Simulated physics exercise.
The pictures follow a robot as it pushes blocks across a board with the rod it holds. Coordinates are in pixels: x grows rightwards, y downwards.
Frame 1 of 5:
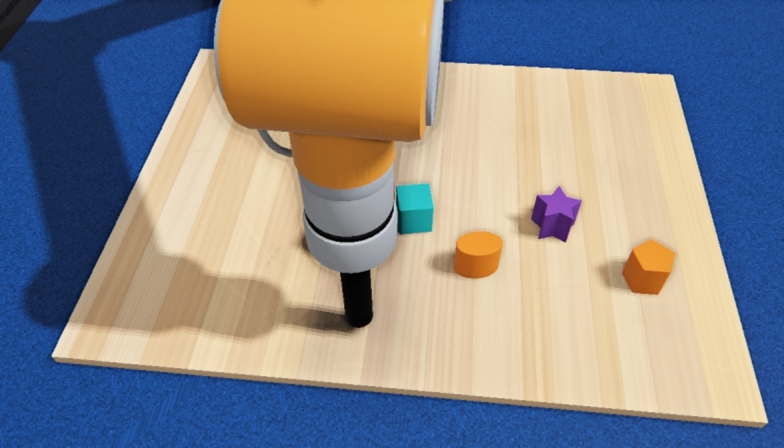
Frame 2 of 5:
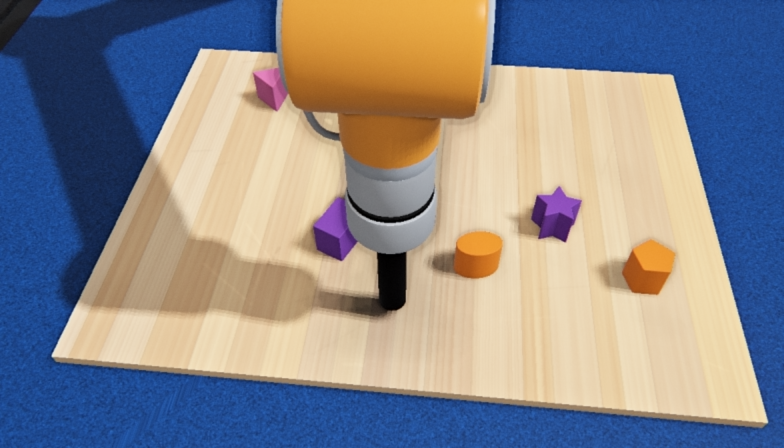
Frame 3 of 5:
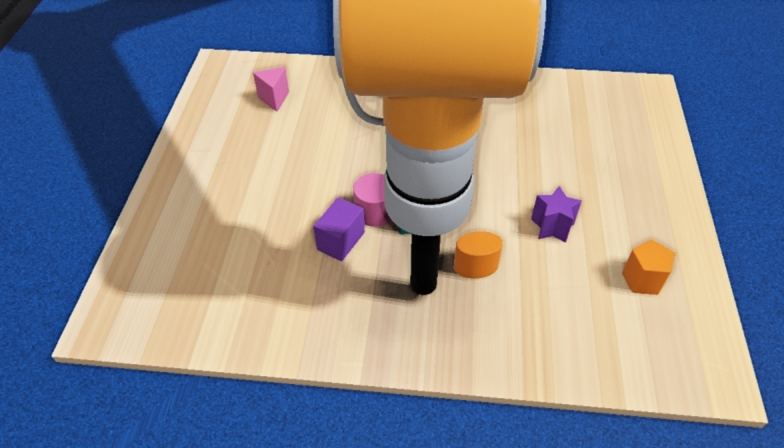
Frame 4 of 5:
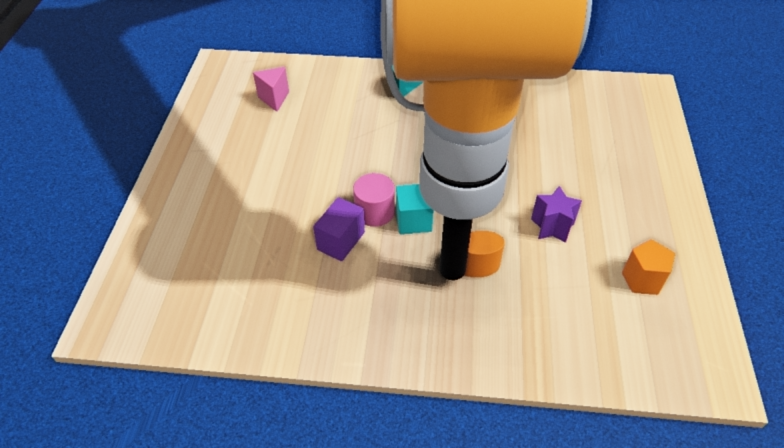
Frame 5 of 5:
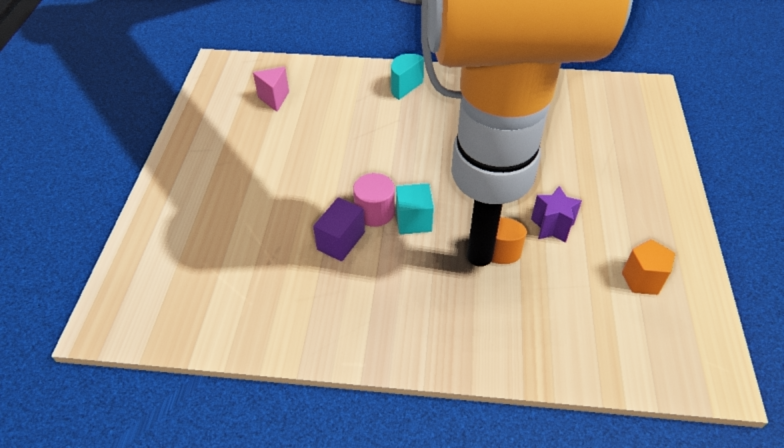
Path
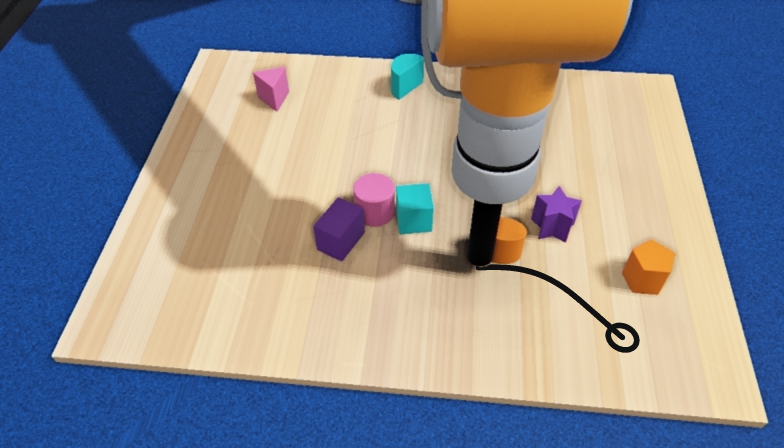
On a pale wooden board over a blue surface, an orange and grey robot arm holds a black rod among small coloured blocks. The arm sweeps the rod rightward and slightly away, uncovering more blocks behind it, then pushes the orange round block a short way toward the purple star.
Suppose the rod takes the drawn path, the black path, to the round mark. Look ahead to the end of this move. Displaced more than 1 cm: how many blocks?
My guess is one.
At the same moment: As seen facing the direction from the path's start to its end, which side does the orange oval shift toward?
Leftward.
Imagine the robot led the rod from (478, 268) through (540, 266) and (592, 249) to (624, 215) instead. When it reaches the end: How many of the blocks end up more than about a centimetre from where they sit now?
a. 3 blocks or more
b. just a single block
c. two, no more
b.
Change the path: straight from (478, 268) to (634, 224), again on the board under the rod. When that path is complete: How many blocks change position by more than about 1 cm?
Blocks moved: Two.
Path on the board, from (478, 268) over (531, 272) and (579, 299) to (622, 338).
What follows on the original path. One third of the way, rod (535, 261); orange oval (516, 222), turned 20° anticlockwise.
Two thirds of the way, rod (583, 289); orange oval (516, 222), turned 20° anticlockwise.
At the end, rod (628, 327); orange oval (516, 222), turned 20° anticlockwise; purple star in place.
